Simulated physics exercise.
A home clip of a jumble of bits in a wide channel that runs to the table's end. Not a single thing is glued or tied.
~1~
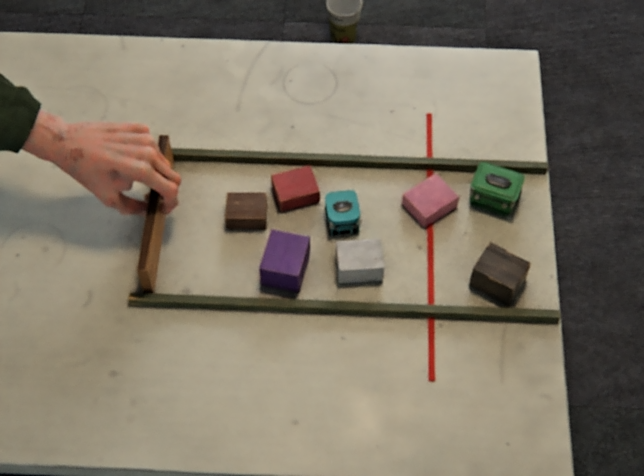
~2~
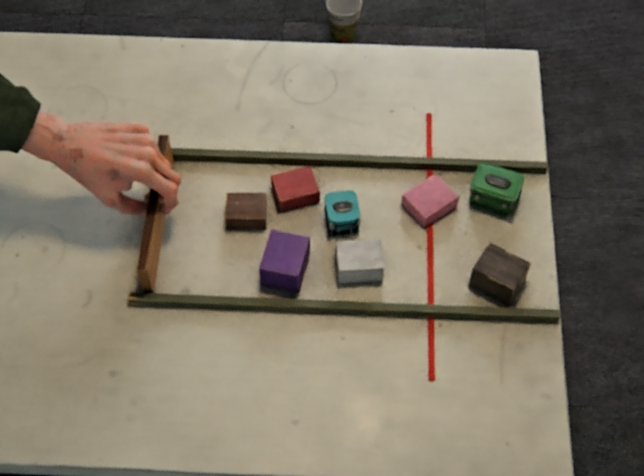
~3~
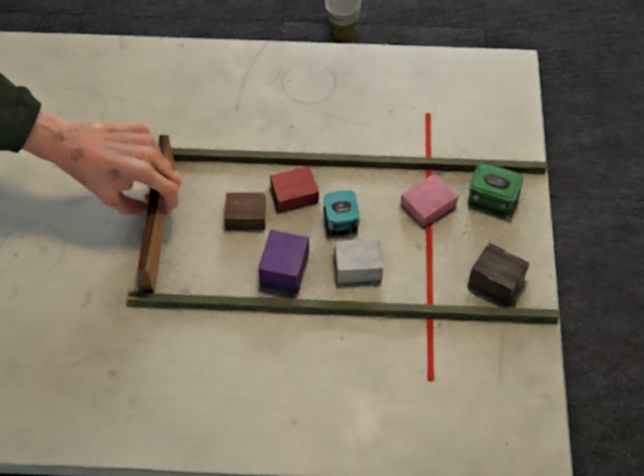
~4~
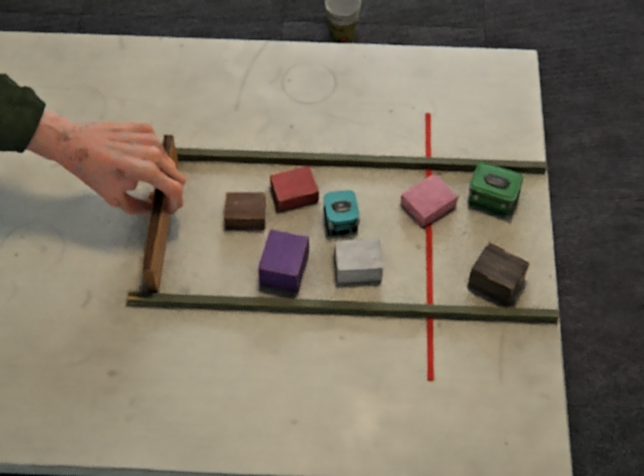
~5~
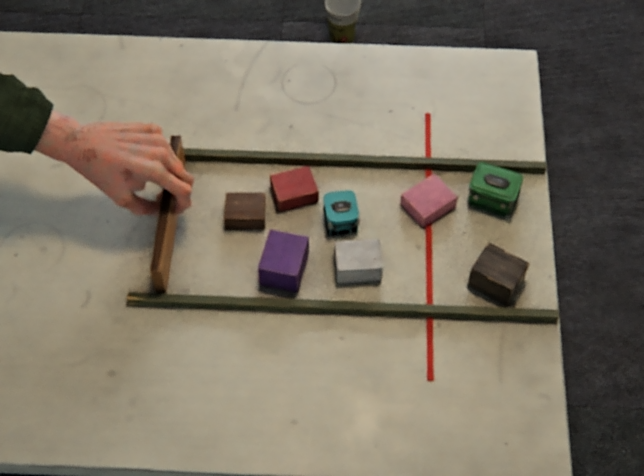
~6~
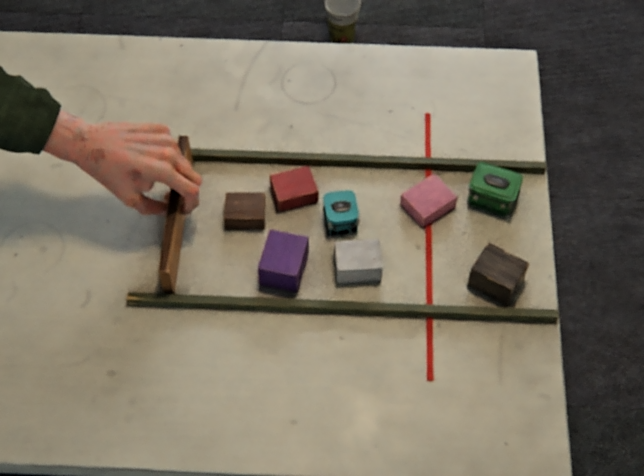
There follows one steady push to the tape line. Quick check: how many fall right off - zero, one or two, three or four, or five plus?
Zero.
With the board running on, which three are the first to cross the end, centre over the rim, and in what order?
Order, earliest first: The black block; the green case; the white block.
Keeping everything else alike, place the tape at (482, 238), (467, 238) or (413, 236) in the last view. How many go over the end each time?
2, 2, 0.
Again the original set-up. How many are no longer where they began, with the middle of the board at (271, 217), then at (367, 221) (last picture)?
First position 3; second position 6.
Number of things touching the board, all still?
Counting them up gives 3.
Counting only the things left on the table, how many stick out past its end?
I get 1.
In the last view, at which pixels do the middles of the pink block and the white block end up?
The pink block stops around (481, 193); the white block around (493, 269).
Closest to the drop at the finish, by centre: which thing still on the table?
Answer: The black block.
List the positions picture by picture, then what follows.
The first picture shows green case (496, 190); black block (500, 274); pink block (430, 200); board (157, 213); tape (430, 236).
The second picture shows black block (499, 274); purple block (285, 261).
The third picture shows pink block (429, 201); turquoise case (341, 213).
The fourth picture shows green case (495, 189); board (161, 213).
The fifth picture shows black block (498, 274); white block (358, 261).
The sixth picture shows green case (494, 190); black block (498, 274); pink block (429, 201); board (176, 213); tape (429, 236).
Early on, none off yet; green case at rest near (494, 190); black block at rest near (498, 274); pink block at rest near (429, 201).
A while later, none off yet; green case at rest near (494, 190); black block at rest near (498, 274); pink block moving near (437, 198).
Finally, the number that fall off is zero.
